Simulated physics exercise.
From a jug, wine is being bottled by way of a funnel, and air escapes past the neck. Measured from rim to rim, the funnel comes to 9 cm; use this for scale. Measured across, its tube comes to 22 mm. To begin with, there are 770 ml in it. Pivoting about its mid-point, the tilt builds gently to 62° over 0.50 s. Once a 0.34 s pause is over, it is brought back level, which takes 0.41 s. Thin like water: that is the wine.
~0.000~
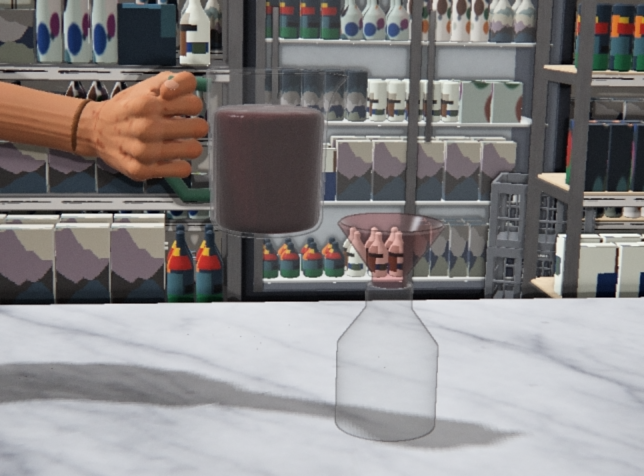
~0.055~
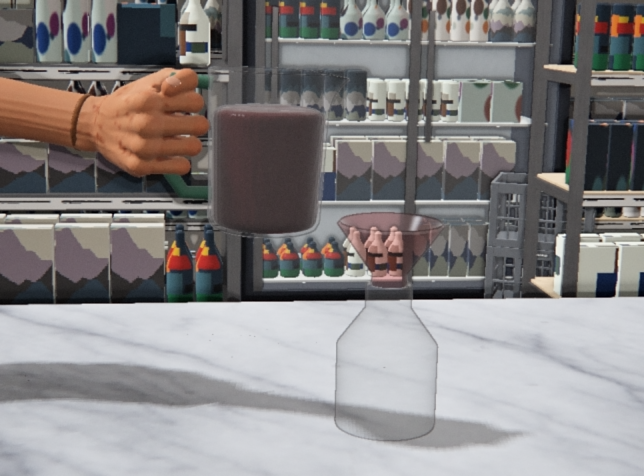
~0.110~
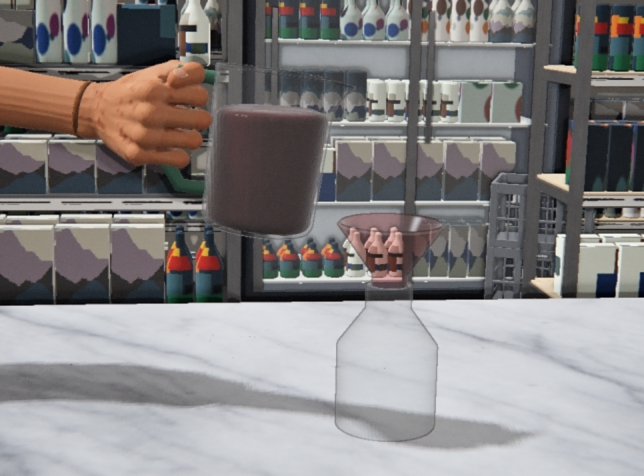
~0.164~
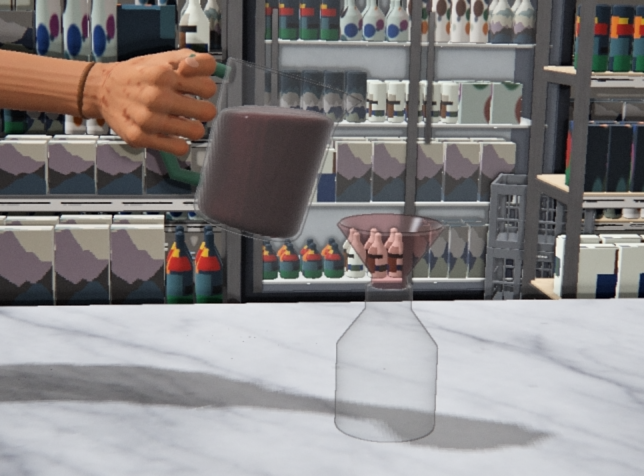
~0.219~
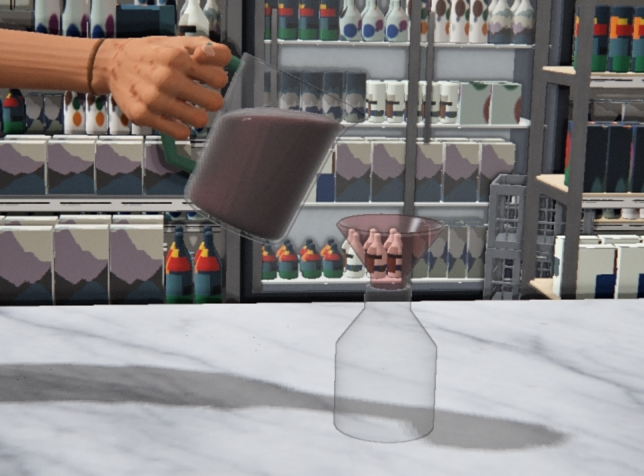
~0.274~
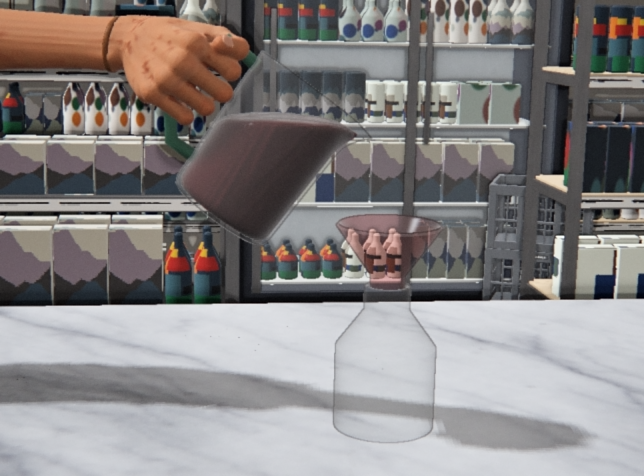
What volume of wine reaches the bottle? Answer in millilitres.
Roughly 240 ml reaches it.
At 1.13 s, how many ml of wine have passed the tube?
The amount is roughly 160 ml.
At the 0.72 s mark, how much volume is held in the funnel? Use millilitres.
About 80 ml is in the funnel.
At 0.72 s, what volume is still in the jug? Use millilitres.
Roughly 550 ml.
After 0.53 s the tilt is 62° and 10 ml has passed the tube, 50 ml is in the funnel, 655 ml in the jug and 0 ml has missed.
After 0.72 s the tilt is 62° and 60 ml has passed the tube, 80 ml is in the funnel, 550 ml in the jug and 5 ml has missed.
After 0.91 s the tilt is 57° and 110 ml has passed the tube, 100 ml is in the funnel, 485 ml in the jug and 35 ml has missed.
After 1.13 s the tilt is 13° and 165 ml has passed the tube, 70 ml is in the funnel, 470 ml in the jug and 60 ml has missed.
In the end 240 ml has passed the tube, 0 ml is in the funnel, 470 ml in the jug and 65 ml has missed.
